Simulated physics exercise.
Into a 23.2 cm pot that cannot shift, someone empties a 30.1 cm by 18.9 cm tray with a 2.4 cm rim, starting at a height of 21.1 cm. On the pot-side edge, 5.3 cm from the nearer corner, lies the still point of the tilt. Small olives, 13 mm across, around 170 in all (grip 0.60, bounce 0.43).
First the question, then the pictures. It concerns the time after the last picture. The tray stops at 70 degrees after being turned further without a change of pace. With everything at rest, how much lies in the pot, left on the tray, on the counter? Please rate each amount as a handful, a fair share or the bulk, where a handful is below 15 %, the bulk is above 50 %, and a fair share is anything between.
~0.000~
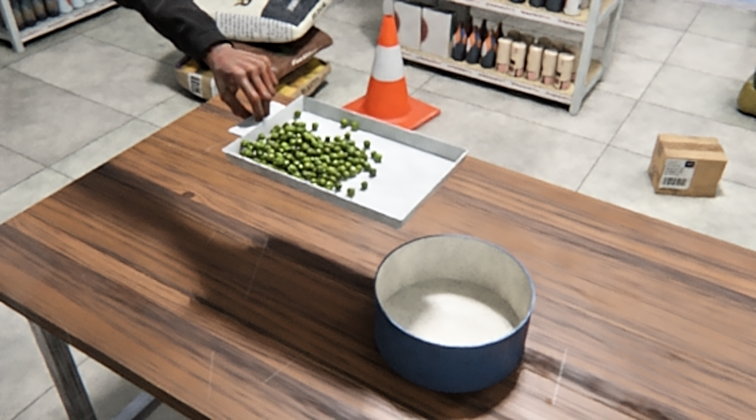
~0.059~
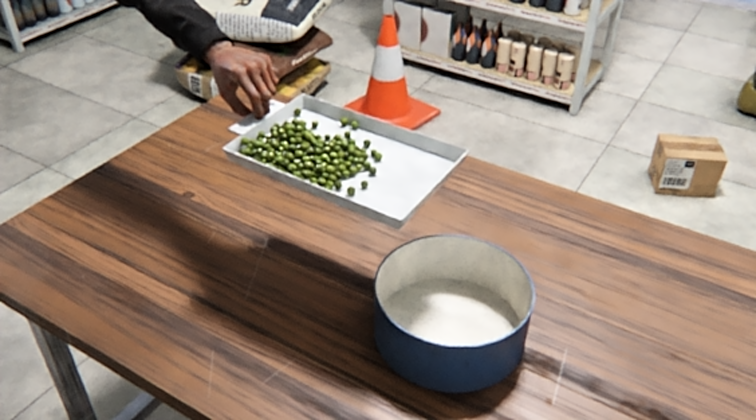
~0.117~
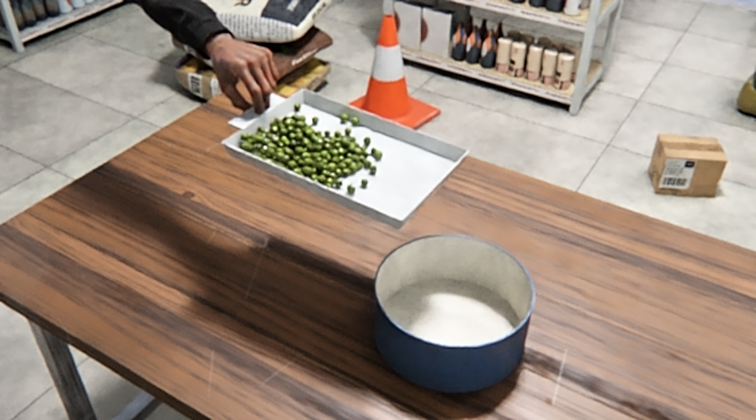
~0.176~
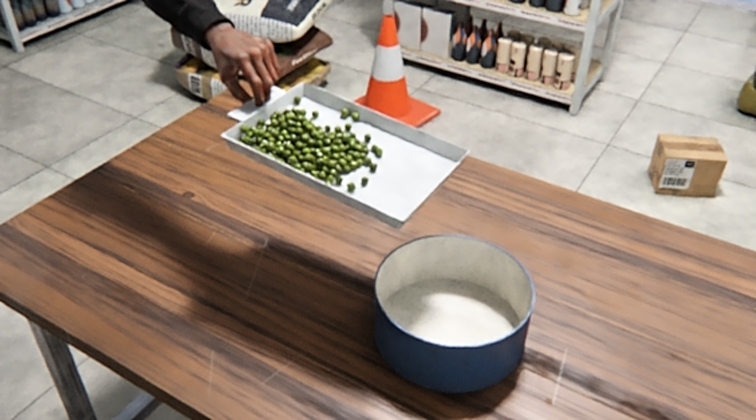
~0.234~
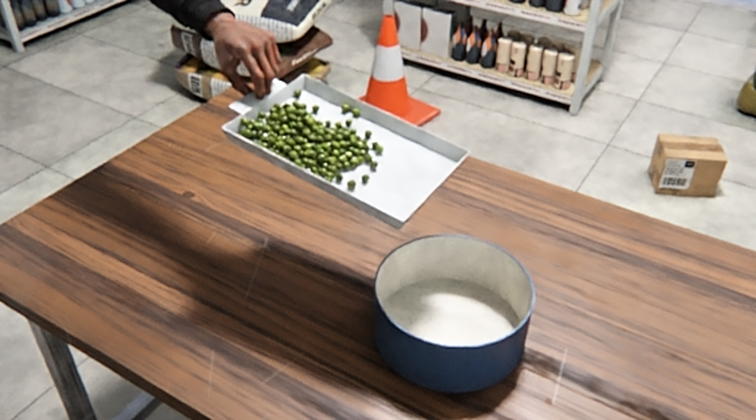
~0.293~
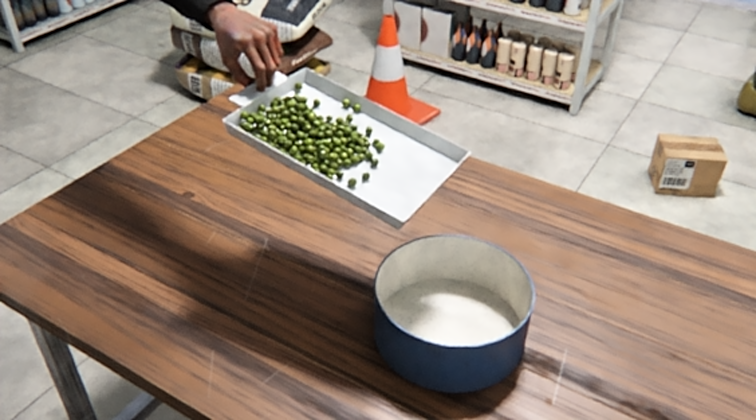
Pot: A handful; left on the tray: The bulk; counter: A handful.
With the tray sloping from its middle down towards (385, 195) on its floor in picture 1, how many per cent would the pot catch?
10 %.
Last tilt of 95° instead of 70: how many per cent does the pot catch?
In that case it comes to about 85 in a hundred.
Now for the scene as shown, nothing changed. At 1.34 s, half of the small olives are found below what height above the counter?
Around 26 cm up.
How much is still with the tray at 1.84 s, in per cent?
Around 90 percent of it.
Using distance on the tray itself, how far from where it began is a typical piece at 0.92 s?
It has moved some 14 cm from its start.
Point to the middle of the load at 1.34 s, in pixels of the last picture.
Load centre, approx.: (418, 174) px.
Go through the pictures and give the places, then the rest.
Tray tilt 0 degrees, front corners at (228, 149) and (400, 216); middle of the pieces at (305, 157); pot at (454, 286), in the first picture.
Tray tilt 1 degrees, front corners at (228, 147) and (400, 216); middle of the pieces at (305, 156), in the second picture.
Tray tilt 3 degrees, front corners at (228, 142) and (400, 216); middle of the pieces at (305, 152), in the third picture.
Tray tilt 5 degrees, front corners at (228, 135) and (401, 216), lowest corner right back; middle of the pieces at (305, 147), in the fourth picture.
Tray tilt 8 degrees, front corners at (228, 127) and (402, 217), lowest corner right back; middle of the pieces at (306, 143), in the fifth picture.
Tray tilt 10 degrees, front corners at (229, 120) and (402, 217), lowest corner right back; middle of the pieces at (306, 138); pot at (454, 286). Its pace works out near 45 degrees a second, in the sixth picture.
Then, at 0.92 s, tilt 38 degrees; the tray holds 100 %, the pot 0 %.
Then, at 1.34 s, tilt 57 degrees; the tray holds 95 %, the pot 5 %.
After 1.84 s, tilt 70 degrees; the tray holds 90 %, the pot 5 %.
In the end, at 2.5 s, pot 10 %, tray 90 %, counter 0 %.
